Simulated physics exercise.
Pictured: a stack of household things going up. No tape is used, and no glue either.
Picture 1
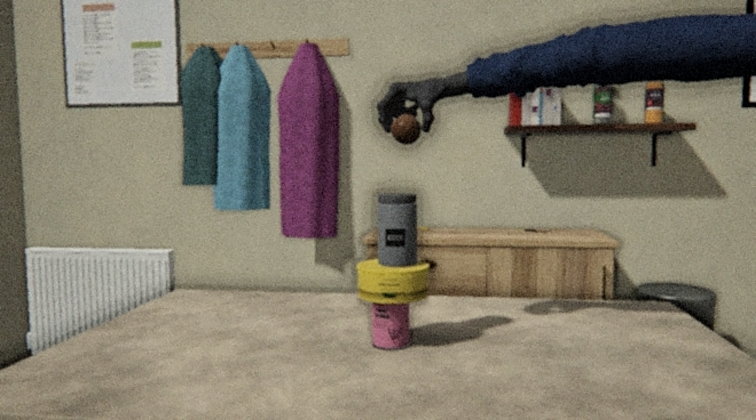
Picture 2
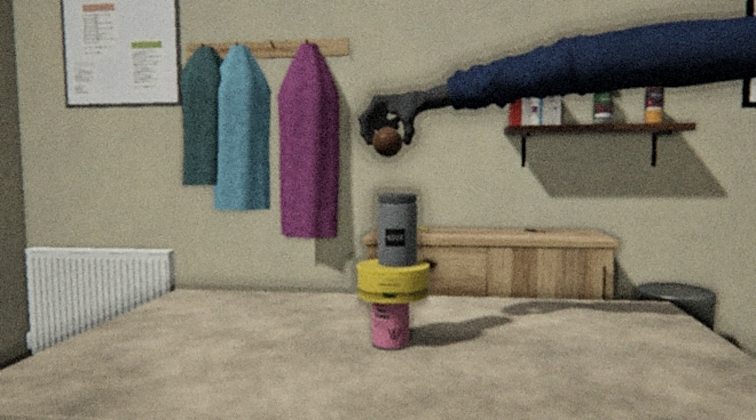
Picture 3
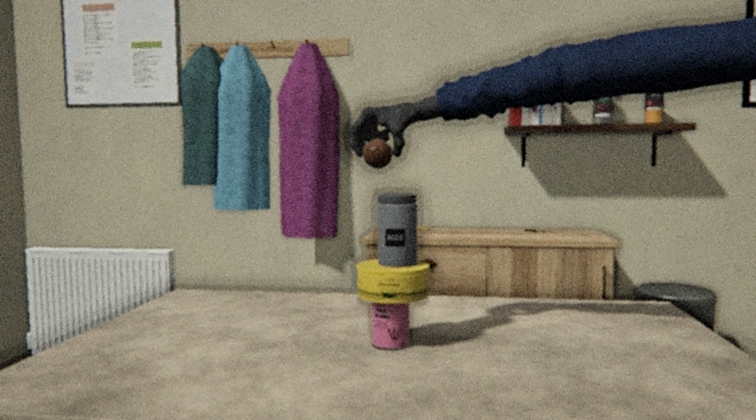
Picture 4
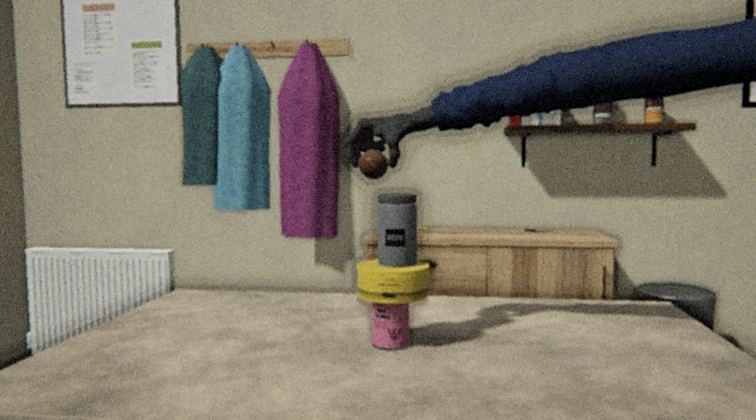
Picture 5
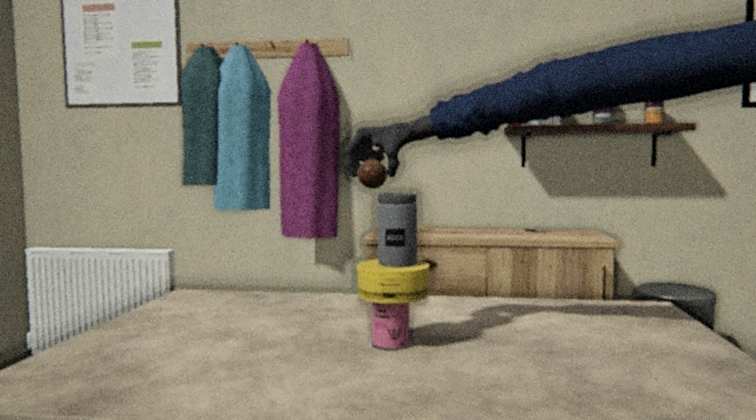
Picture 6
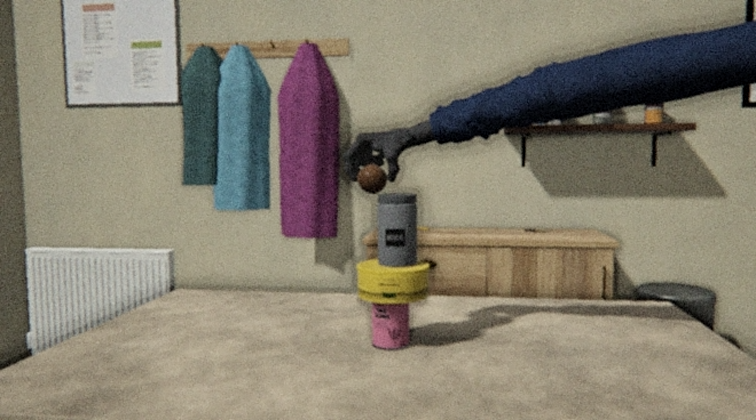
A gloved hand lowers a small brown ball leftward onto a grey jar atop a stack.
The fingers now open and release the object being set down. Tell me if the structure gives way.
The pile will not stay secure.
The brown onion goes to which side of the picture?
It heads leftwards.
Then, 0.40 s later than the last frame, brown onion now fallen.
Then, 0.50 s later than the last frame, things are still on the move.
Then, 0.60 s later than the last frame, as before.
When it is over, fallen, brown onion; the other 3 as before. End places, in pixels of the last picture, brown onion near (284, 323). The pile comes apart.
